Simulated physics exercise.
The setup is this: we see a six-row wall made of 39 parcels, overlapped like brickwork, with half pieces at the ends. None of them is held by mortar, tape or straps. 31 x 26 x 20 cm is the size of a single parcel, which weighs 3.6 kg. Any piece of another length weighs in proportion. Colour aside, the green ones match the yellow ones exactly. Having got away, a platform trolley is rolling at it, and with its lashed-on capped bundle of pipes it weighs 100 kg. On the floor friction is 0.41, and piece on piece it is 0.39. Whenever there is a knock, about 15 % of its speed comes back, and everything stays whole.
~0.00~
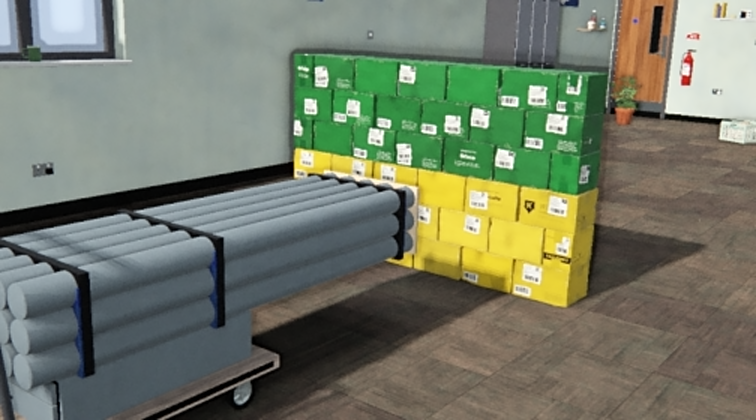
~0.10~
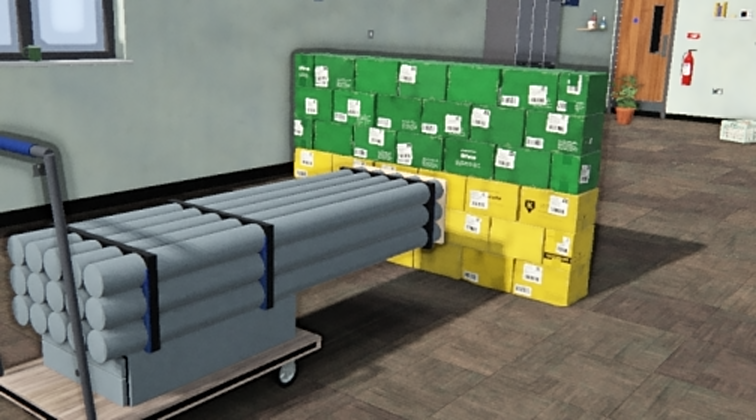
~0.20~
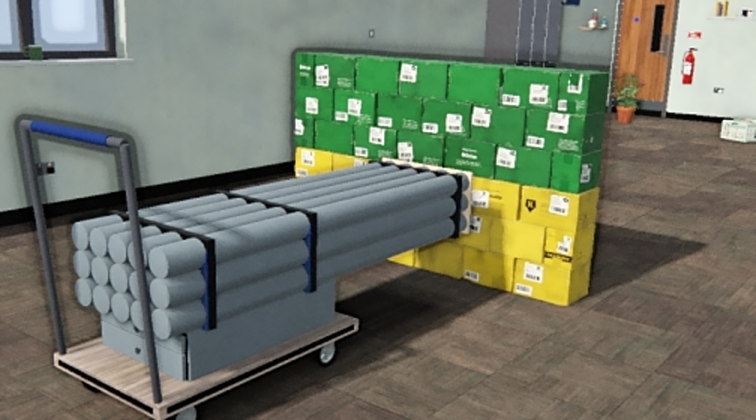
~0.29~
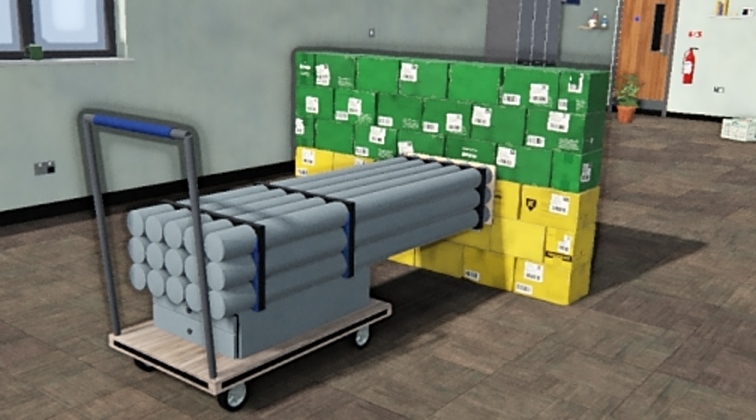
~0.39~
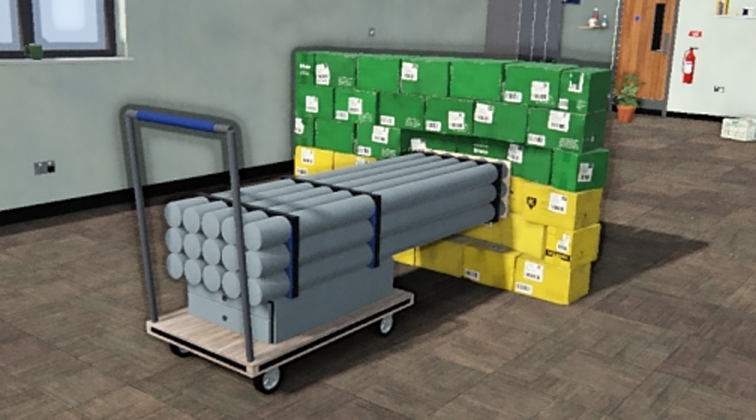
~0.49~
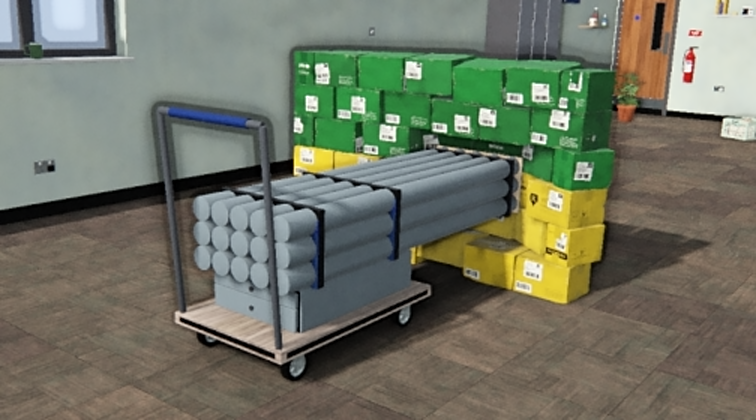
A trolley loaded with grey tubes rolls into a green and yellow box wall, shifting boxes.
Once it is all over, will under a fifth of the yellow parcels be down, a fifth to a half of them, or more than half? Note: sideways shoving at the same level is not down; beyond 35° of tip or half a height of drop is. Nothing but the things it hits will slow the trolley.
A fifth to a half.
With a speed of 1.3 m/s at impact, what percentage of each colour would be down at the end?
Result - yellow: 50%; green: 80%.
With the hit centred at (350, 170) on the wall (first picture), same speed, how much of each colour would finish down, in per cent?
Down at the end: Yellow 30 percent, green 50 percent.
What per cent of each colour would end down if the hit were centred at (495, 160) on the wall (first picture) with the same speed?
Per cent down - yellow: 20, green: 60.
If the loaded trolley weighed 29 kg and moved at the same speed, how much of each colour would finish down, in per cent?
Share down - yellow: 0; green: 0 (per cent).
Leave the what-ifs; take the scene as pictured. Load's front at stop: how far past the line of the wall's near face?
135 cm past it.
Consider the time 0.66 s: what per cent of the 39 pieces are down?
10 per cent.
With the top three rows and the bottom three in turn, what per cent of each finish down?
Top 80, bottom 40 per cent.
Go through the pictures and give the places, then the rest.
In the first picture (we follow the side turned to the camera), load (411, 210) 73 cm short of the wall; top yellow parcel (547, 210); top green parcel (375, 77); no piece has moved.
In the second picture, load (439, 201) 50 cm short of the wall; top yellow parcel (548, 210).
In the third picture, load (466, 193) 28 cm short of the wall; top yellow parcel (548, 209).
In the fourth picture, load (489, 186) 50 mm short of the wall; top yellow parcel (549, 208).
In the fifth picture, load (505, 180) 12 cm into the wall's line; top yellow parcel (548, 207); 16 stirred so far.
In the sixth picture, load (517, 176) 26 cm into the wall's line; top yellow parcel (547, 204) displaced 51 mm; top green parcel (380, 74) tipped 4°; 24 stirred so far.
Around 0.66 s, load 47 cm past the wall's line, still rolling; 3 of the 19 yellow parcels down (3 of 39 in all colours); top yellow parcel tipped 3°; top green parcel tipped 3°.
Around 1.04 s, load 91 cm past the wall's line, still rolling; 5 of the 19 yellow parcels down (11 of 39 in all colours); top yellow parcel tipped 24°; top green parcel tipped 5°.
Around 1.46 s, load 1.20 m past the wall's line, still rolling; 7 of the 19 yellow parcels down (20 of 39 in all colours); top yellow parcel on its side; top green parcel tipped 4°.
Around 2.30 s, load 1.34 m past the wall's line, stopped; 8 of the 19 yellow parcels down (24 of 39 in all colours); top yellow parcel on its side; top green parcel upside down.
Finally (3.9 s), load 1.34 m past the wall's line, stopped; 8 of the 19 yellow parcels down (24 of 39 in all colours); top yellow parcel on its side; top green parcel on its side. That is 42 per cent. Seen by the last camera, middles, top yellow parcel near (667, 259), top green parcel near (476, 197).
